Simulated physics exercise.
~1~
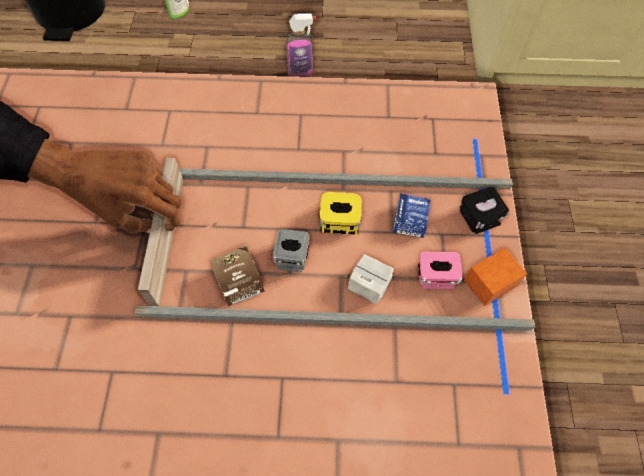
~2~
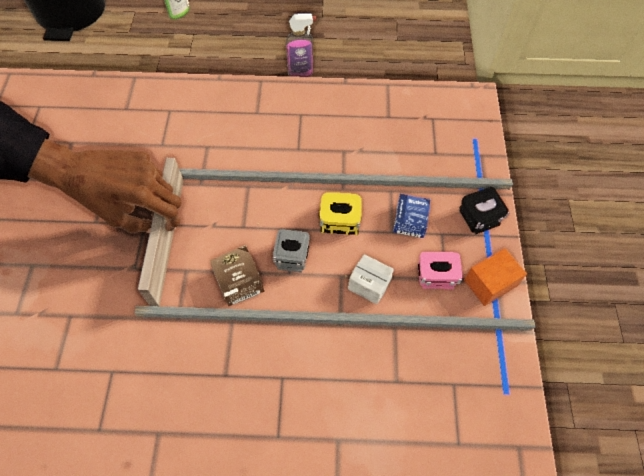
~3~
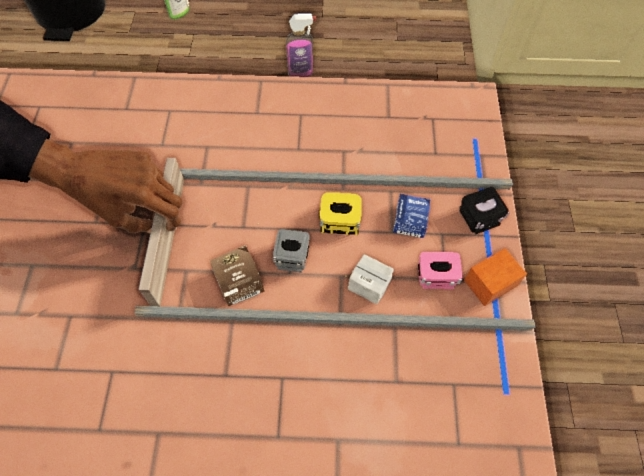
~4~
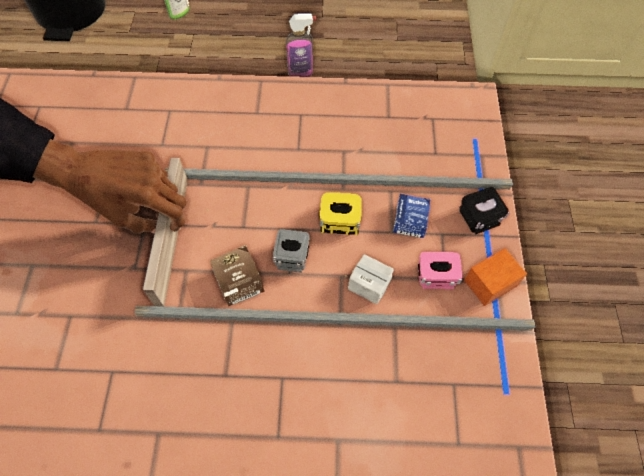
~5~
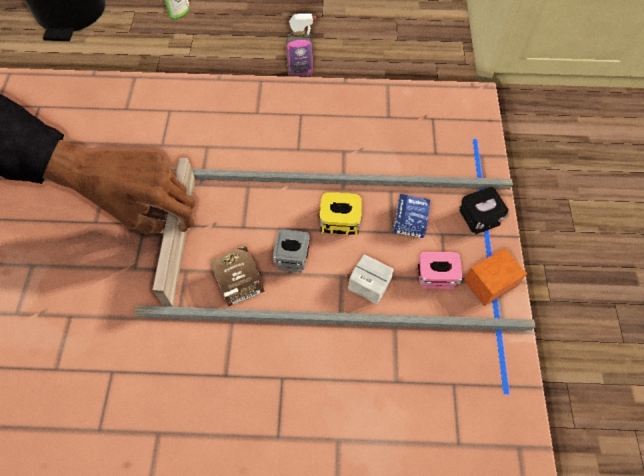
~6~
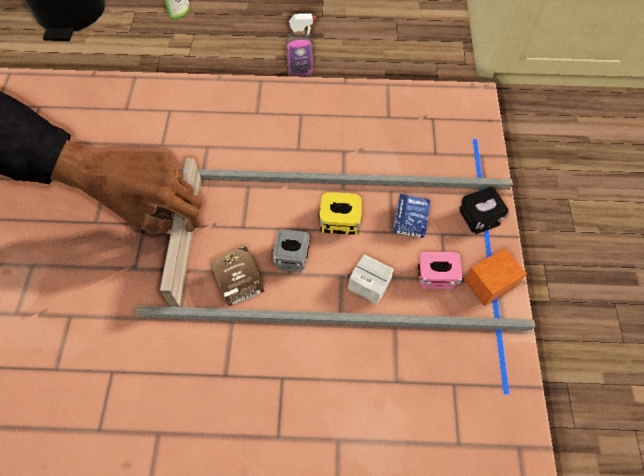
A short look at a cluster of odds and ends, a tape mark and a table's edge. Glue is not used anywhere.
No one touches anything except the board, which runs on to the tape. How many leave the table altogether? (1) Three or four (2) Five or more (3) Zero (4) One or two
The answer is 2.
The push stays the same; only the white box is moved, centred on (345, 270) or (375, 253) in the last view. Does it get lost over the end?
Place by place, it goes over; is lost.
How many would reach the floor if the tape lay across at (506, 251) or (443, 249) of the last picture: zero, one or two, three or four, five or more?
Taking the spots in order - more than four, then three or four.
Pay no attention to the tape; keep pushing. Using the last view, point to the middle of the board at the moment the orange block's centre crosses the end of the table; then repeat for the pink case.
The middle would be close to (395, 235) and then close to (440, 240).
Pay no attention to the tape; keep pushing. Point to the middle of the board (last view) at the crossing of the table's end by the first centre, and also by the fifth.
I'd put the first at about (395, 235) and the next at about (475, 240).
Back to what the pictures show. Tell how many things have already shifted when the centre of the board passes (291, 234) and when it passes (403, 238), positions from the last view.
At the first spot 2, then 8.
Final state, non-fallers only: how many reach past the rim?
That adds up to 2.
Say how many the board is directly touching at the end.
It ends up touching 3.
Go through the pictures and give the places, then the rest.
In the first frame, orange block (495, 277); black case (483, 211); pink case (439, 271); board (163, 230); tape (489, 251).
In the second frame, black case (483, 211); board (163, 230).
In the third frame, pink case (439, 271); grey case (292, 251).
In the fourth frame, orange block (495, 277); white box (371, 279).
In the fifth frame, black case (483, 211); yellow case (341, 214).
In the sixth frame, orange block (495, 277); black case (483, 211); pink case (439, 271); board (183, 230); tape (489, 251).
Soon after, none off yet; orange block at rest near (495, 277); black case at rest near (483, 211); pink case at rest near (439, 271).
In the end, the number that fall off is five or more; gone, white box, blue box, pink case, black case and orange block.
